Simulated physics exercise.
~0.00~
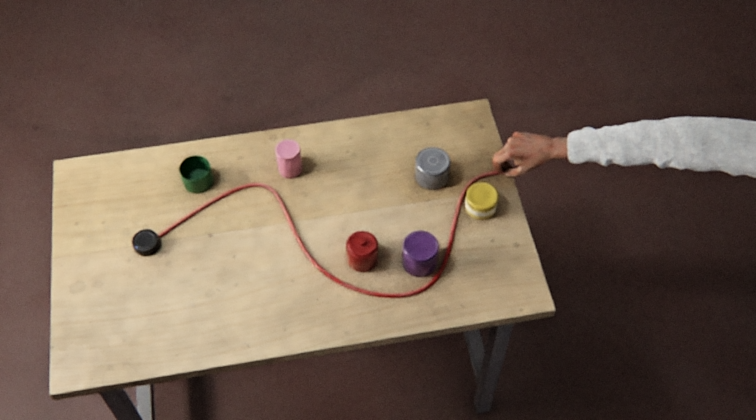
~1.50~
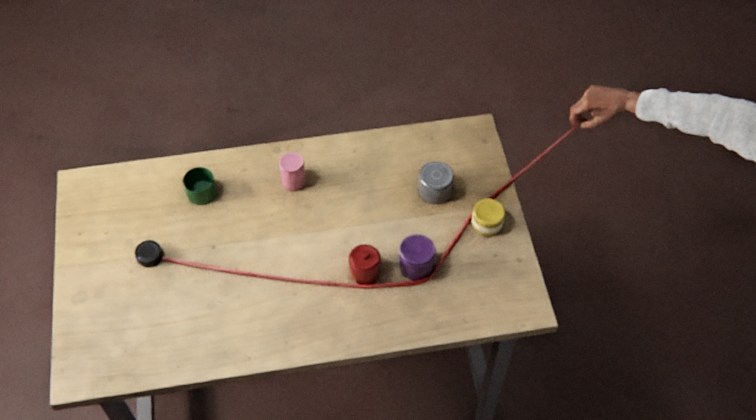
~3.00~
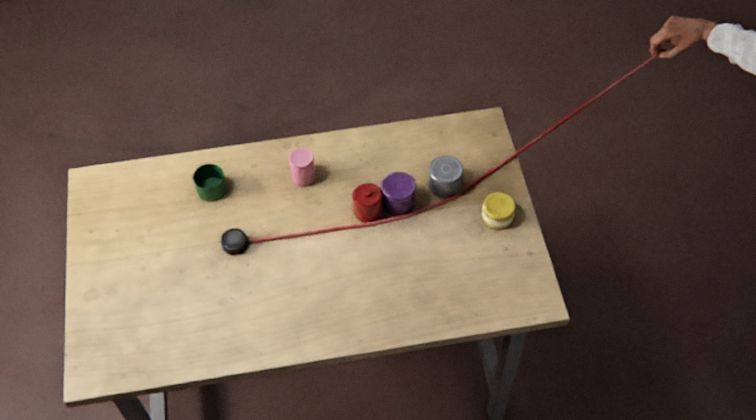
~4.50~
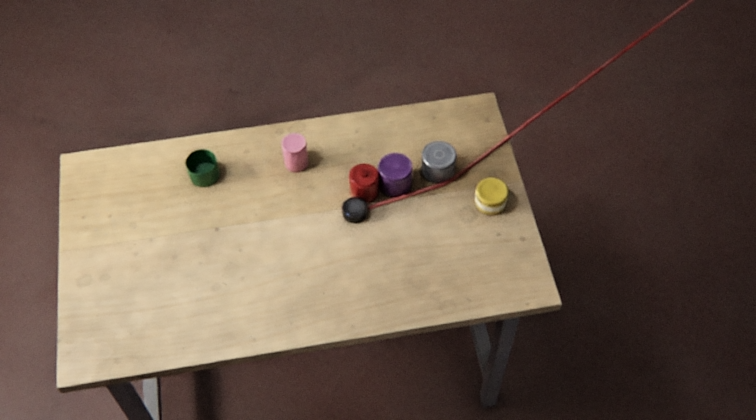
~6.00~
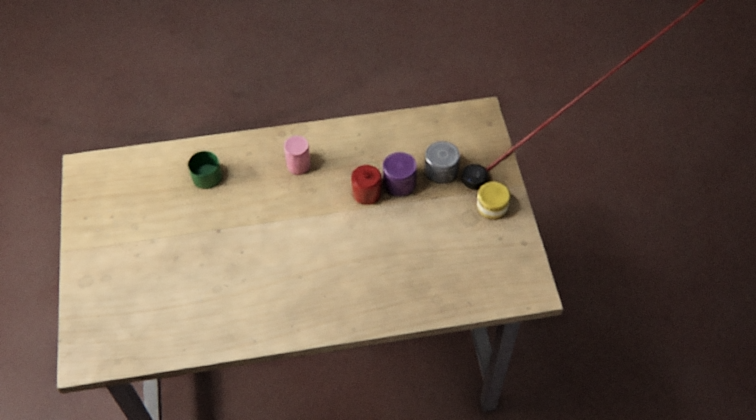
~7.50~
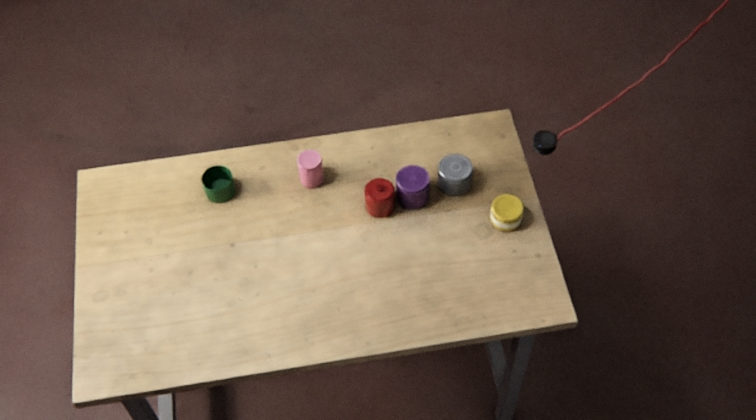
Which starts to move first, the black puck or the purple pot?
The purple pot starts to move first, shifting slightly as the cord tightens against it. The black puck only begins sliding after that.
